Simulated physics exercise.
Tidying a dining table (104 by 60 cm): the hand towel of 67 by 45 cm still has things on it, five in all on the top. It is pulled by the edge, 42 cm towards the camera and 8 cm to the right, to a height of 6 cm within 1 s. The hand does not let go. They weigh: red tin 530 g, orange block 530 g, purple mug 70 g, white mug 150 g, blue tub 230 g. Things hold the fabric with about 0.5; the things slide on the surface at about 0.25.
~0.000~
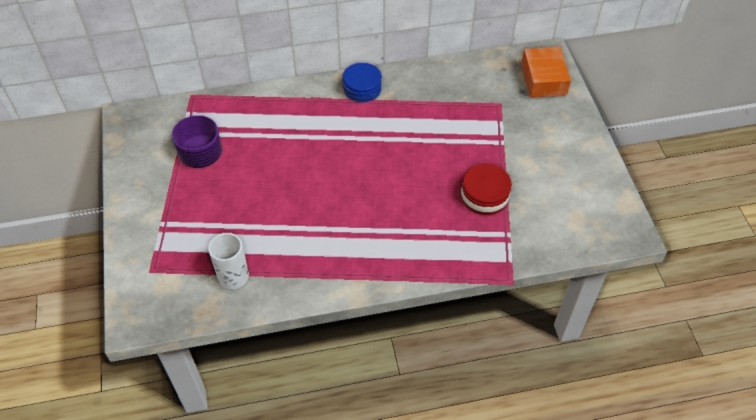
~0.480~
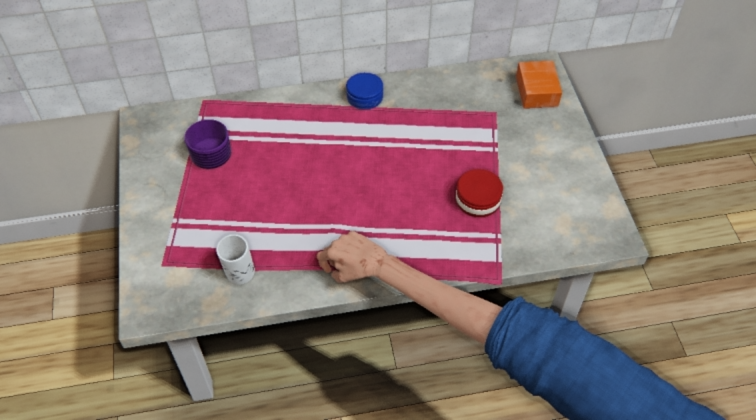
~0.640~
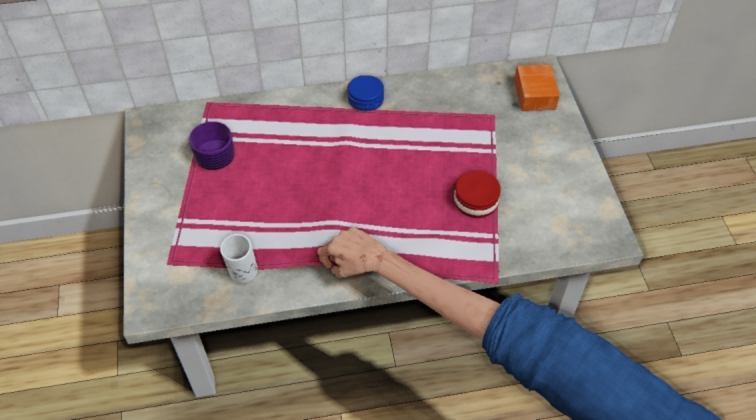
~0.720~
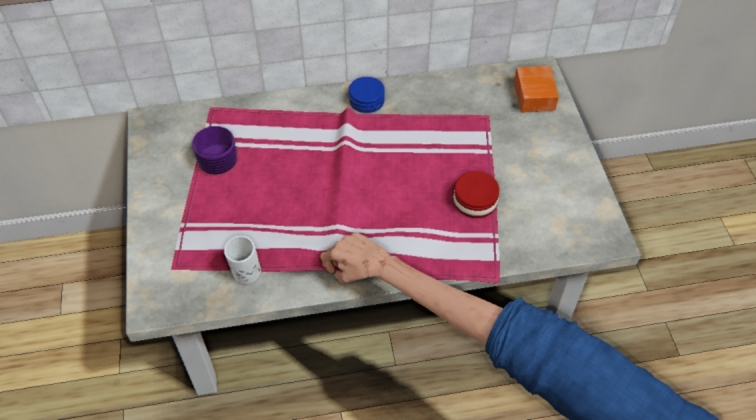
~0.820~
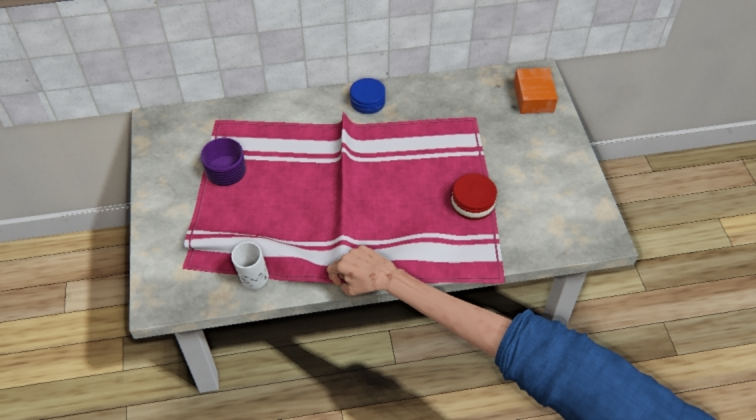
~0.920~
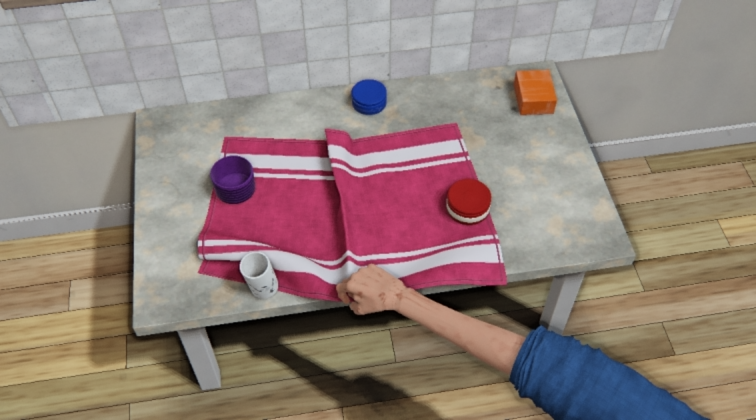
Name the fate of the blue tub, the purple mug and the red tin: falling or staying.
The blue tub keeps to the top, the purple mug drops off, the red tin falls off.
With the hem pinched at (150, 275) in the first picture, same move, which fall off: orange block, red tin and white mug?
Then: Orange block stays on, red tin remains, white mug goes over.
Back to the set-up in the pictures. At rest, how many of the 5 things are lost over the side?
That makes 3.
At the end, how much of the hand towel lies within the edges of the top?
Some 5 per cent of it.
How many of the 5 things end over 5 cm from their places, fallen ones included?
That makes 3.
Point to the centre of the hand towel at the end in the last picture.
Around (362, 354).
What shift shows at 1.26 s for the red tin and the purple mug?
Red tin 15 cm, purple mug 30 cm.
After 1.1 s, 80 % of the hand towel is still over the top; purple mug 21 cm off its start, red tin 7 cm off its start, white mug 14 cm off its start.
After 1.3 s, 55 % of the hand towel is still over the top; purple mug 32 cm off its start, red tin 16 cm off its start, white mug over the edge.
After 1.4 s, 35 % of the hand towel is still over the top; purple mug 42 cm off its start at (268, 288), red tin 24 cm off its start at (433, 273), white mug over the edge.
After 1.6 s, 20 % of the hand towel is still over the top; purple mug over the edge, red tin over the edge, white mug over the edge.
After 3.2 s, 5 % of the hand towel is still over the top; purple mug over the edge, red tin over the edge, blue tub 0 cm off its start at (369, 91), white mug over the edge.
